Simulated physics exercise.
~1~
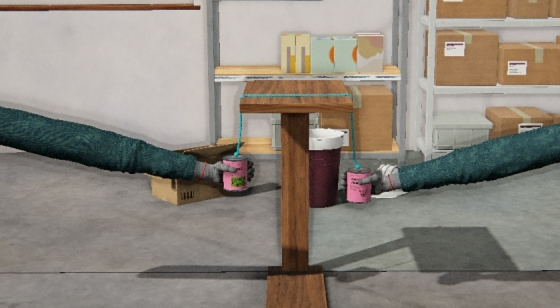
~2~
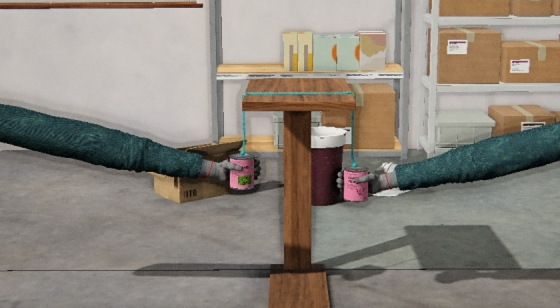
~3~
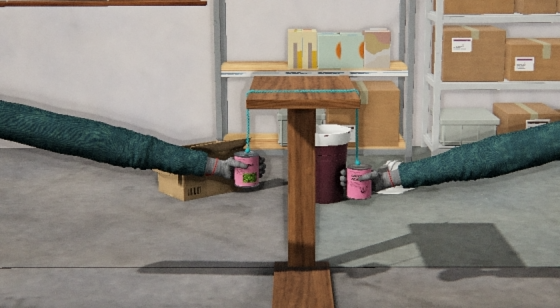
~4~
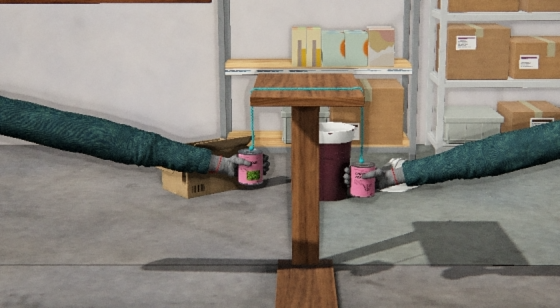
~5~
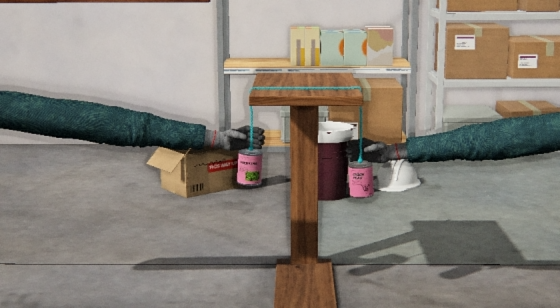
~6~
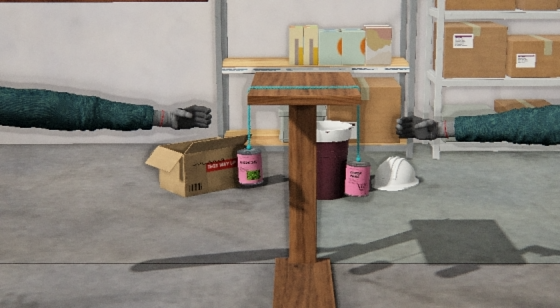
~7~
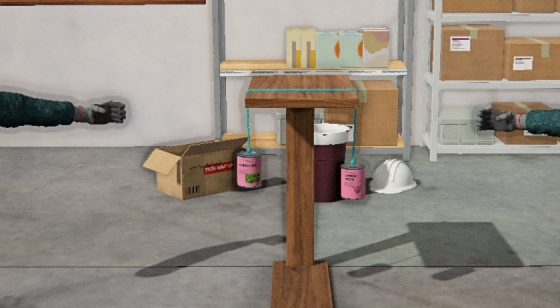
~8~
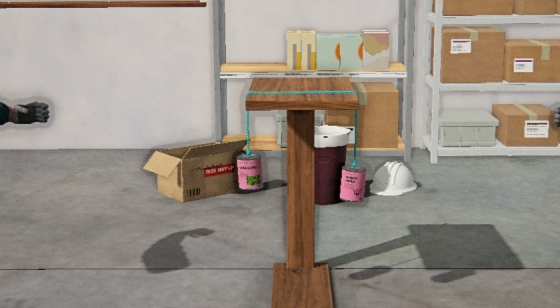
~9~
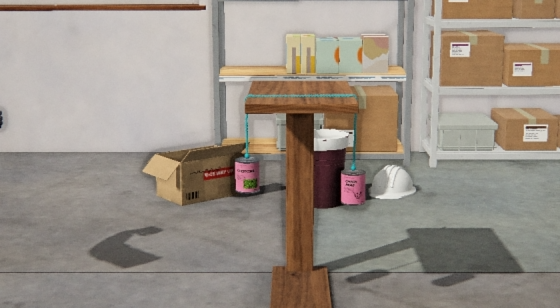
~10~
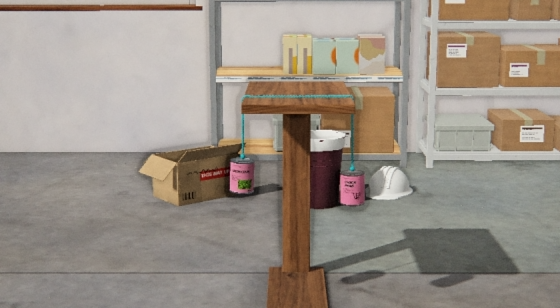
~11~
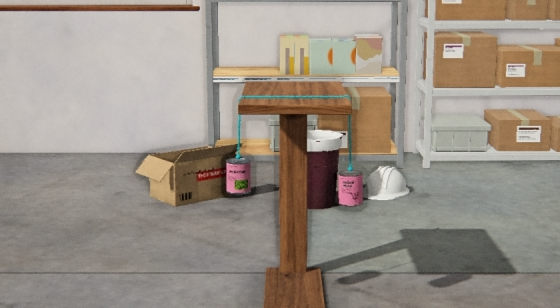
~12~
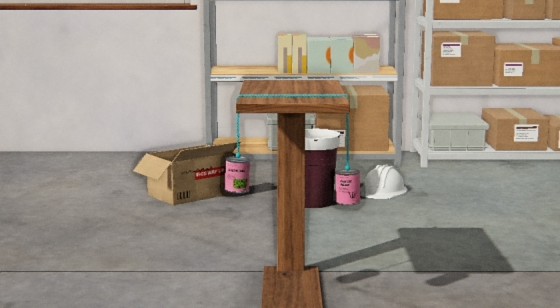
Two gloved hands in dark green sleeves held pink tins tied to the ends of a teal string draped over a wooden stand, then let go and drew back out of view, leaving both tins hanging upright and level.
